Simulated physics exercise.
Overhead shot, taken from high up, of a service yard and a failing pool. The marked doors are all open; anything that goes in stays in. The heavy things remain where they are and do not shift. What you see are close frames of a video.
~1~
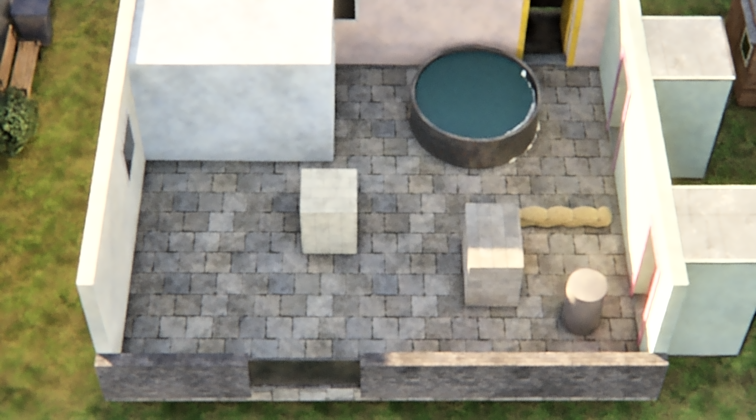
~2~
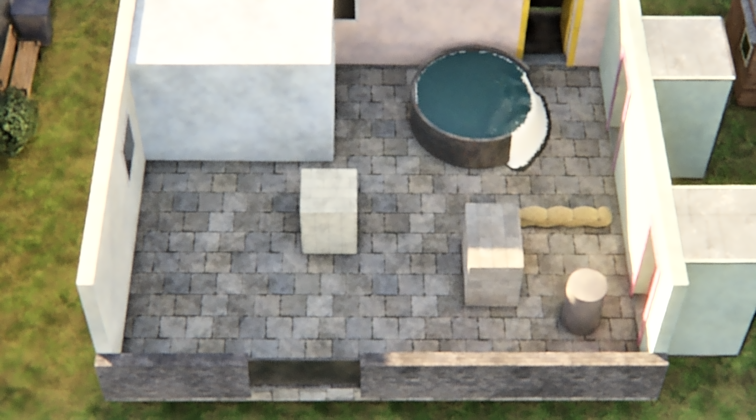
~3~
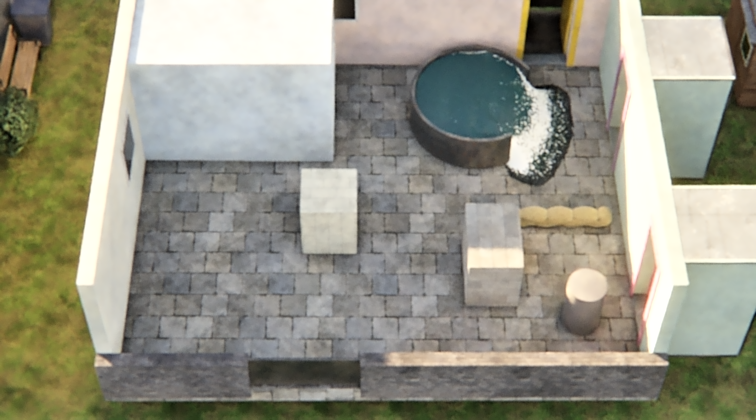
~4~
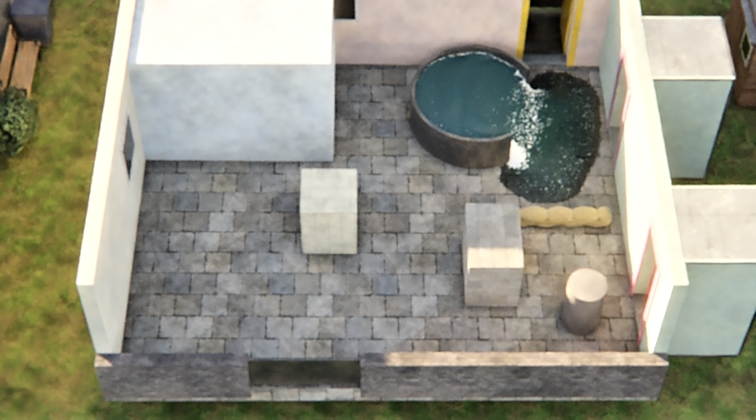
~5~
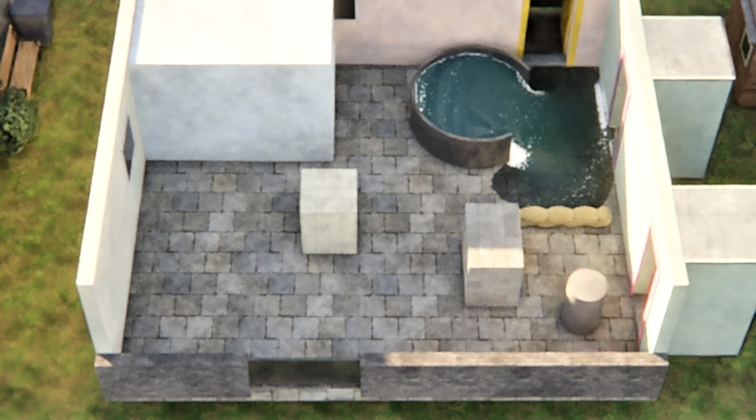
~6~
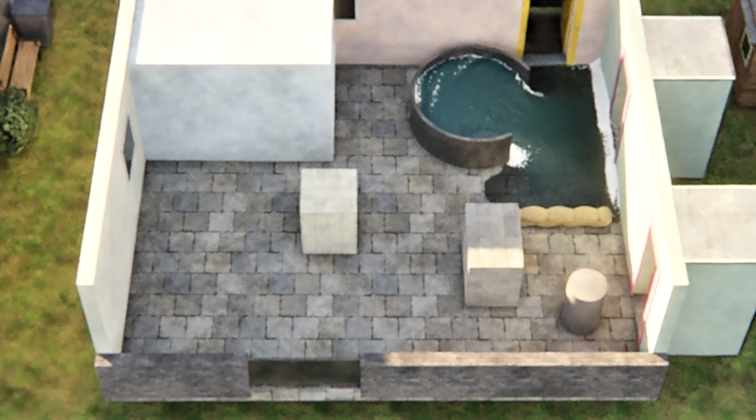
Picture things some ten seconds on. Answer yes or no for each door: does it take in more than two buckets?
Purple door: Yes; yellow door: Yes; pink door: No.
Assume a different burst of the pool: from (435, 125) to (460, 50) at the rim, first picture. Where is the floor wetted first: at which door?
That would be the yellow door.
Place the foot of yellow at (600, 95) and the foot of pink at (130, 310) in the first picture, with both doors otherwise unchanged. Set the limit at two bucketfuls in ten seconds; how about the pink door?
Pink: Falls short.
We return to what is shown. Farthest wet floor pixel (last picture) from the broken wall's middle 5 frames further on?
I'd put it around (632, 314).
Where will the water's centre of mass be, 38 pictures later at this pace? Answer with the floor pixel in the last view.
That comes out near (493, 170).
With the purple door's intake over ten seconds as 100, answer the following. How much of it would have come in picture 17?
I'd put it at about 55 per cent.
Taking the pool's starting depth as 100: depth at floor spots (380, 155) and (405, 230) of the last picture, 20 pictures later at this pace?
Respectively about 2 and 2 per cent.
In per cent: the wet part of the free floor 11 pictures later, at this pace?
It comes to 25 per cent.
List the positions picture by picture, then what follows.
In the first frame, still water in the round pool at (476, 95).
In the second frame, the front is at a hidden place, out from the gap at (534, 124).
In the third frame, water pours out at (534, 125) and has run to (561, 92).
In the fourth frame, the front is at (578, 81), out from the gap at (534, 126).
In the fifth frame, water pours out at (534, 127) and has run to (568, 214).
In the sixth frame, the front is at (619, 220), out from the gap at (534, 126).
A moment on, water covers 15 % of the floor; the purple door far over two buckets in, the yellow door wet at the sill, nothing in, the pink door not reached.
Next, water covers 25 % of the floor; the purple door far over two buckets in, the yellow door under two buckets in, the pink door wet at the sill, nothing in.
Then, water covers 40 % of the floor; the purple door far over two buckets in, the yellow door over two buckets in, the pink door wet at the sill, nothing in.
Later, water covers 65 % of the floor; the purple door far over two buckets in, the yellow door far over two buckets in, the pink door wet at the sill, nothing in.
In the end, water covers 90 % of the floor; the purple door far over two buckets in, the yellow door far over two buckets in, the pink door wet at the sill, nothing in.
